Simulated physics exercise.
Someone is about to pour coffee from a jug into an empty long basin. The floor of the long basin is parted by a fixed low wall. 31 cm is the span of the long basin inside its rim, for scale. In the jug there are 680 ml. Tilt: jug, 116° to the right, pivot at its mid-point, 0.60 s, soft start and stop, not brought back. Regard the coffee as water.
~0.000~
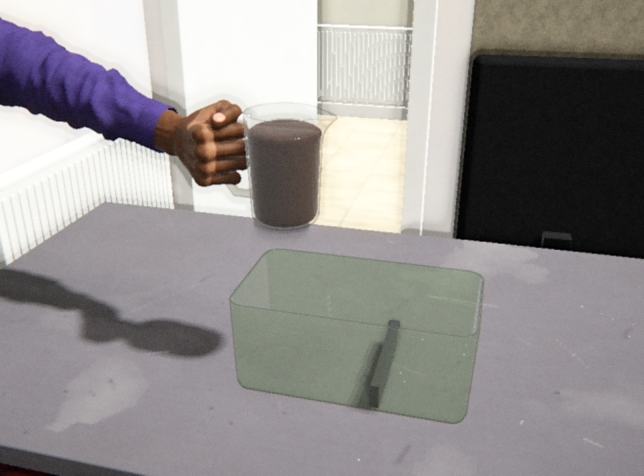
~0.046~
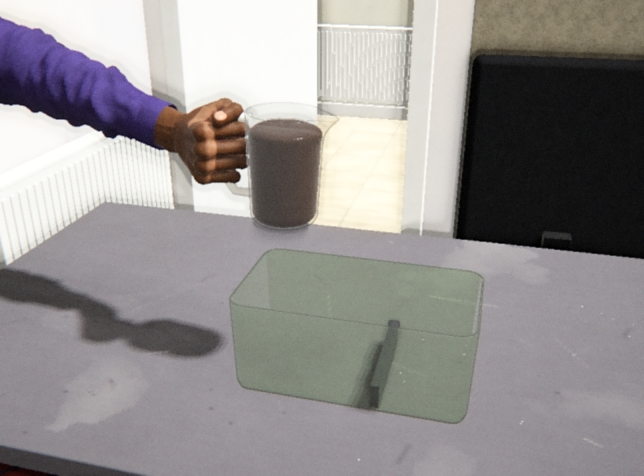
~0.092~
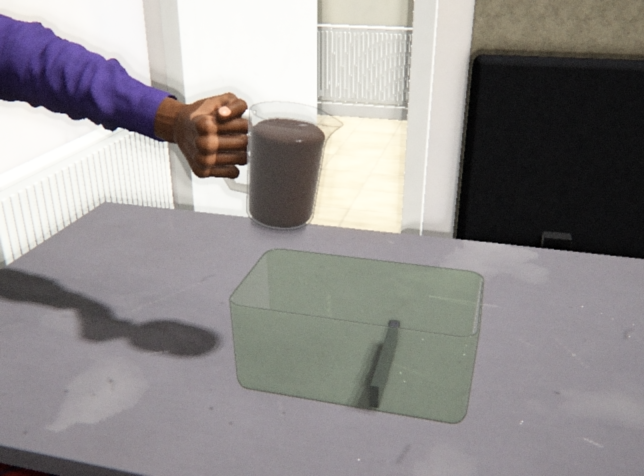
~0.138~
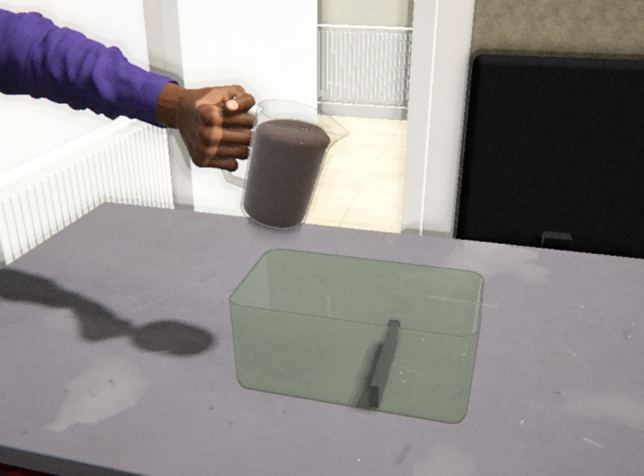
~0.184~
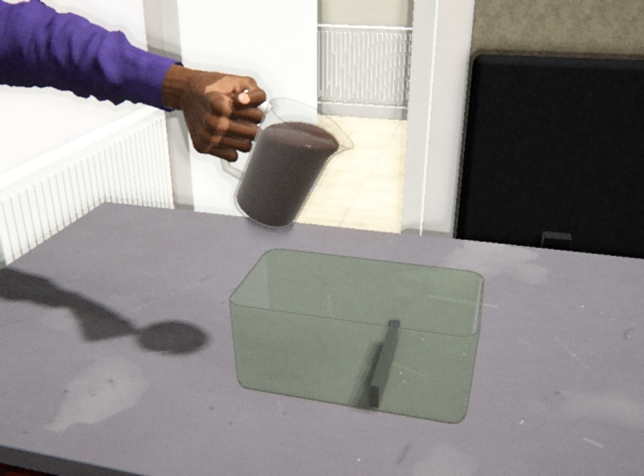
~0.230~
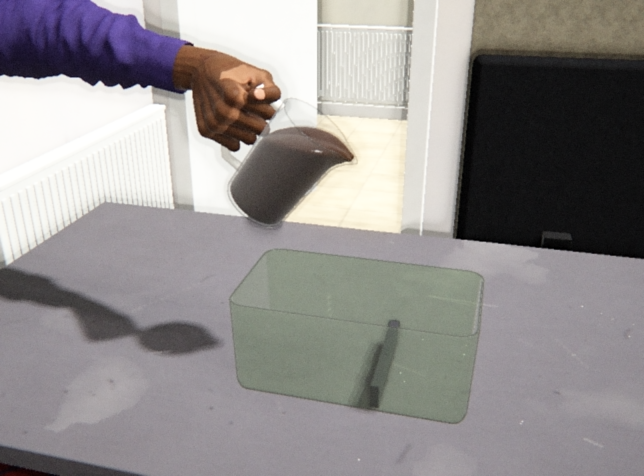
To begin with, a hand in a purple sleeve holds a clear jug of dark brown liquid nearly upright above a tabletop, behind an empty, see-through green basin. The hand then turns, tilting the jug steadily further to the right, and the liquid shifts up toward its spout.
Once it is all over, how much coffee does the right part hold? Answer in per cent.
The right part holds about 47 per cent.
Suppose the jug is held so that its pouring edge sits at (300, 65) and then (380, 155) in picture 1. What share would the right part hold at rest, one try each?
Some 15 and 80 per cent, in that order.
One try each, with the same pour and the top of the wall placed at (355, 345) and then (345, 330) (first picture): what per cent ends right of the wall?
Some 90 in a hundred, then some 95 in a hundred.
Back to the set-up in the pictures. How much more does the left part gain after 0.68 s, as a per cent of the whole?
Roughly 12 in a hundred.
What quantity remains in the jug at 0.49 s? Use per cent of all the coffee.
Near 56 in a hundred.
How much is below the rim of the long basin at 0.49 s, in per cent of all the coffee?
Around 18%.
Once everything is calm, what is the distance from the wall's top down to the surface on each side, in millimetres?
It's around 24 mm on the left side and around 16 mm on the right side.
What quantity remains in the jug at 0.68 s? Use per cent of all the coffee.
Near 10 in a hundred.
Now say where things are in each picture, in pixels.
It leans 0°; its right rim is at (337, 117); the coffee meets the walls at (251, 125) and (323, 131); the long basin's rim runs from (249, 275) to (481, 304); the wall's top is at (385, 352), in the first picture.
It leans 2°; its right rim is at (339, 119); the coffee meets the walls at (252, 124) and (324, 132), in the second picture.
It leans 7°; its right rim is at (343, 124); the coffee meets the walls at (255, 123) and (326, 134), in the third picture.
It leans 15°; its right rim is at (349, 134); the coffee meets the walls at (260, 124) and (332, 137), in the fourth picture.
It leans 25°; its right rim is at (355, 147); the coffee meets the walls at (257, 145) and (340, 142), in the fifth picture.
It leans 37°; its right rim is at (358, 163); the coffee meets the walls at (250, 153) and (352, 150), in the sixth picture.
Then, 0.49 s in, the tilt is 107° and 55 per cent is still to pour, 2 is left of the wall and 16 right of it.
Then, 0.68 s in, the tilt is 116° and 10 per cent is still to pour, 38 is left of the wall and 34 right of it.
Then, 0.88 s in, the tilt is 116° and 0 per cent is still to pour, 49 is left of the wall and 47 right of it.
Then, 1.10 s in, the tilt is 116° and 0 per cent is still to pour, 51 is left of the wall and 47 right of it.
Finally, 51 per cent lies left of the wall, 47 right of it and 2 outside.
